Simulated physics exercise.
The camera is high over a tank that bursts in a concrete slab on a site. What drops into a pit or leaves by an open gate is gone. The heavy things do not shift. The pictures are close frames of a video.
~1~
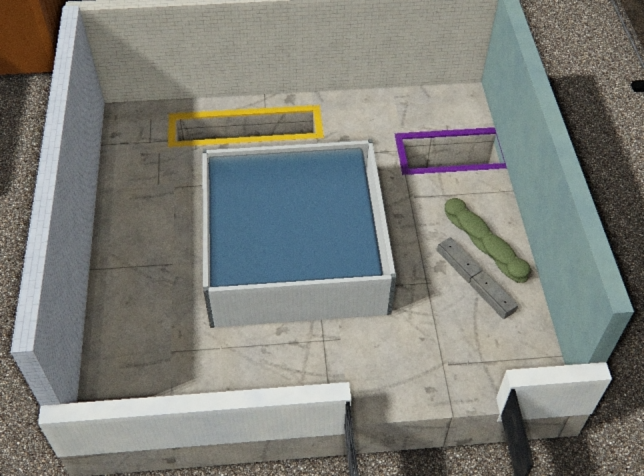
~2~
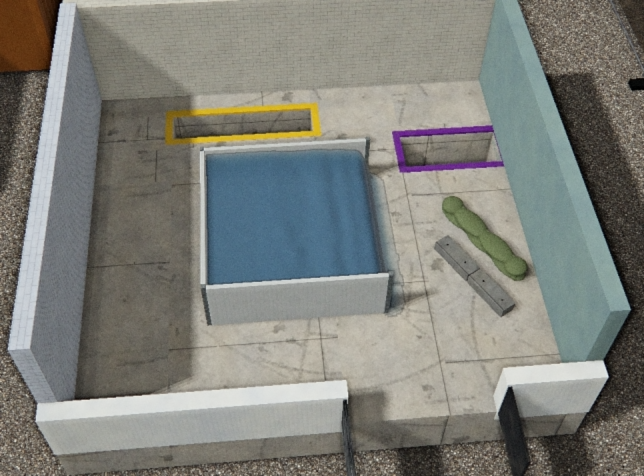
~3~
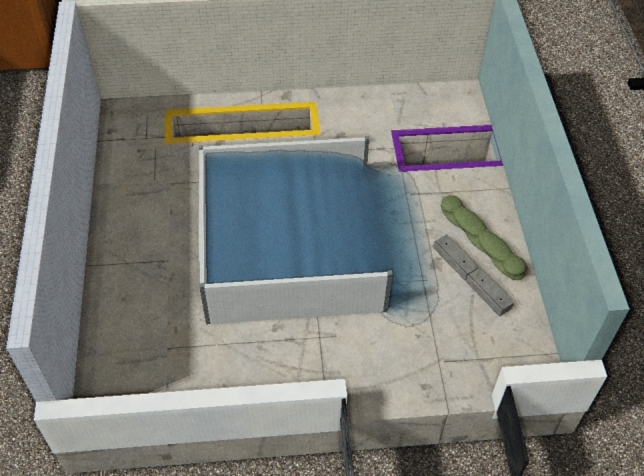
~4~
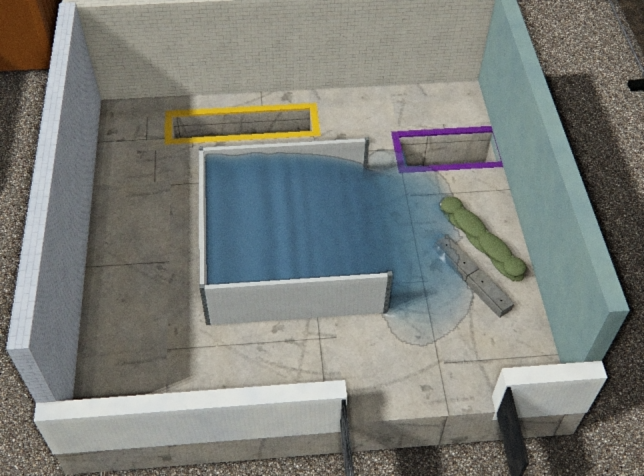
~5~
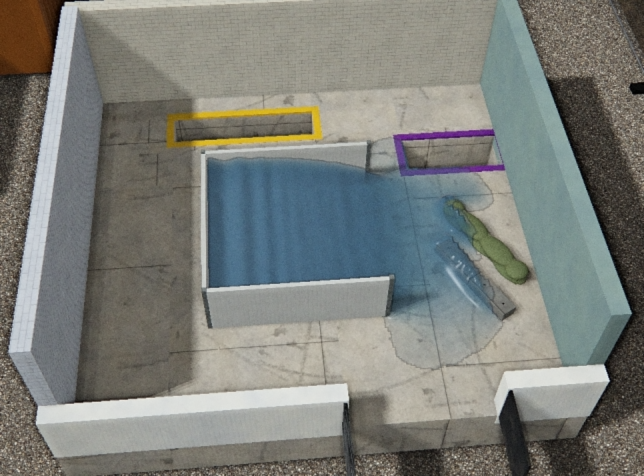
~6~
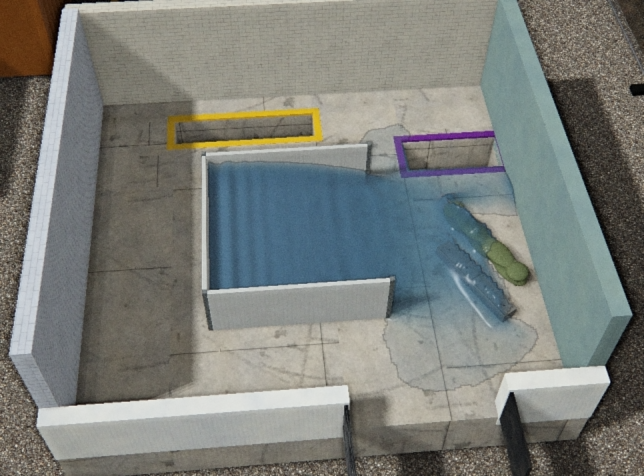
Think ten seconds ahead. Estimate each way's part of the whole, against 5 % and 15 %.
The gate takes over 15 %; the purple pit takes over 15 %; the yellow pit takes under 5 %.
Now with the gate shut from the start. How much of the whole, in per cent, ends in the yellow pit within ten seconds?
In per cent: Yellow 8.
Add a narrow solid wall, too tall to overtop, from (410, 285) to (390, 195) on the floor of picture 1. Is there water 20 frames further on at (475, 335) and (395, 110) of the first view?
In that order: Covered, flooded.
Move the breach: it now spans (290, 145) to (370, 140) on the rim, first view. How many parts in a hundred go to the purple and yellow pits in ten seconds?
In per cent: Purple 30, yellow 40.
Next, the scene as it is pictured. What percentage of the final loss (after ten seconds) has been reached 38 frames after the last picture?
Roughly 80 per cent.
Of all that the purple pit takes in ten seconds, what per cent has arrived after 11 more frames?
Roughly 30 per cent.
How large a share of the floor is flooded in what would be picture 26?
Roughly 45 per cent.
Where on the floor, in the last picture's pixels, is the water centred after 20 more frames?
At about (408, 282).
A moment on, water covers 30 % of the floor; the gate 0 %, the purple pit 5 %, the yellow pit 0 %.
Next, water covers 30 % of the floor; the gate 1 %, the purple pit 13 %, the yellow pit 0 %.
Then, water covers 45 % of the floor; the gate 7 %, the purple pit 25 %, the yellow pit 0 %.
Later, water covers 65 % of the floor; the gate 18 %, the purple pit 36 %, the yellow pit 0 %.
In the end, water covers 80 % of the floor; the gate 23 %, the purple pit 42 %, the yellow pit 2 %.
